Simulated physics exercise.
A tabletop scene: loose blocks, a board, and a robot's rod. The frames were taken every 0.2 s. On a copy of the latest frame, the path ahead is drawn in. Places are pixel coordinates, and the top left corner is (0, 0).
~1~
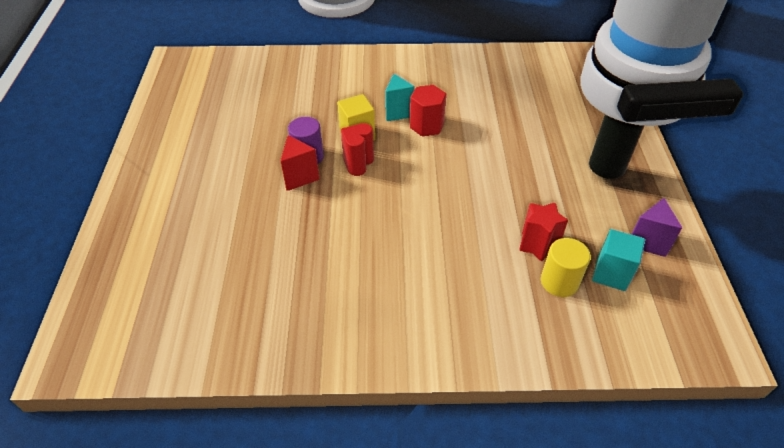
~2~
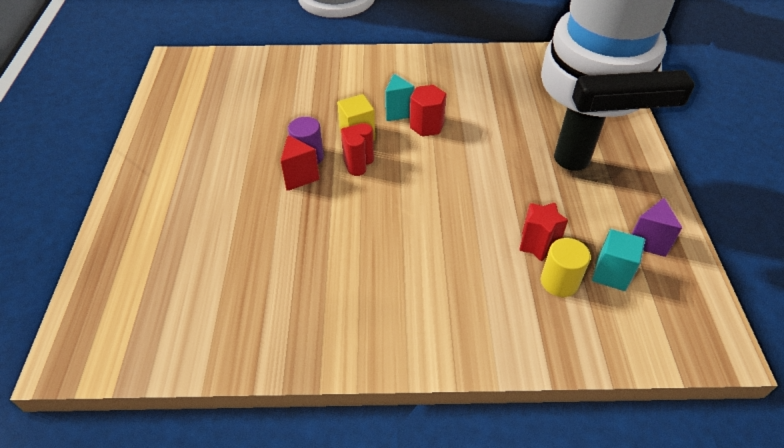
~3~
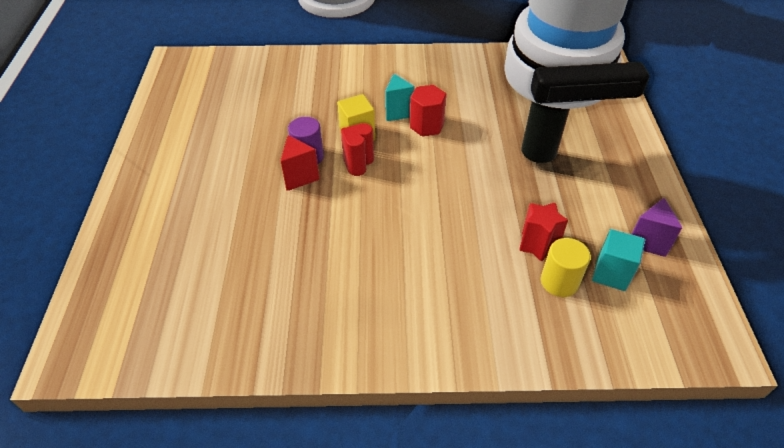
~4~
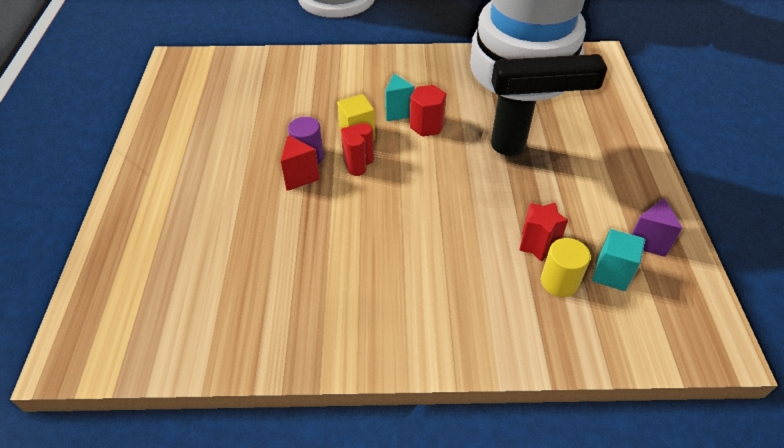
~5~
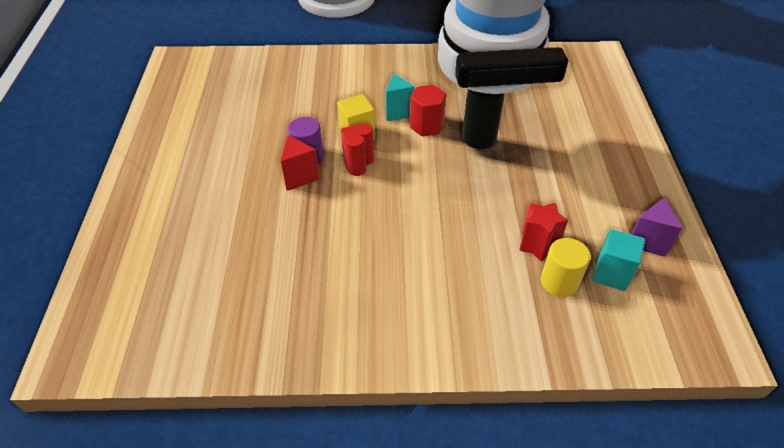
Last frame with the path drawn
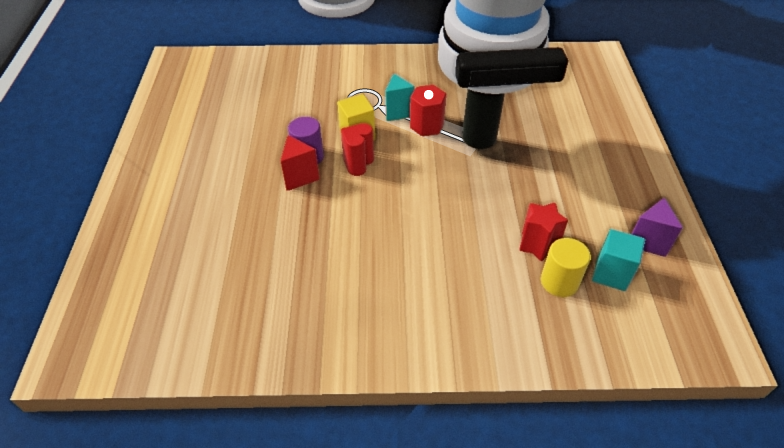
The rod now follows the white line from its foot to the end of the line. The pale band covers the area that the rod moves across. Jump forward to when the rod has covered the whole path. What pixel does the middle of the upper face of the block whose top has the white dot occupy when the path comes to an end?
Around (351, 53).
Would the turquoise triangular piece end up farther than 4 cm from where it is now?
Short answer: Yes.
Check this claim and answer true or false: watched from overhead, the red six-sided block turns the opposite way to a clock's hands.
Answer: False.
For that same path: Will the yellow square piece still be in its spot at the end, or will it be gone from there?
At the end, its place is the same.
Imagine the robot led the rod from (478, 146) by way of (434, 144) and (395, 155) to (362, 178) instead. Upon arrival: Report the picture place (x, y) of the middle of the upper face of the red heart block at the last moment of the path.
I'd say the red heart block ends with its top centre at (324, 141).
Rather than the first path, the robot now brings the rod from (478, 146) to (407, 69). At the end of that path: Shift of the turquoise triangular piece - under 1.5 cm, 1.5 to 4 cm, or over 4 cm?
The shift is below 1.5 cm.
The drawn path runs from (478, 146) to (364, 100); the dot is on the red six-sided block.
What follows on the original path. One third of the way, rod (437, 121); turquoise triangular piece (388, 78), turned 40° anticlockwise; red six-sided block (413, 85), turned 25° clockwise.
Two thirds of the way, rod (400, 107); turquoise triangular piece (354, 63), turned 75° anticlockwise; red six-sided block (380, 68), turned 40° clockwise.
At the end, rod (364, 92); yellow square piece not moved; turquoise triangular piece (326, 52), turned 65° anticlockwise; red six-sided block (351, 53), turned 50° clockwise.
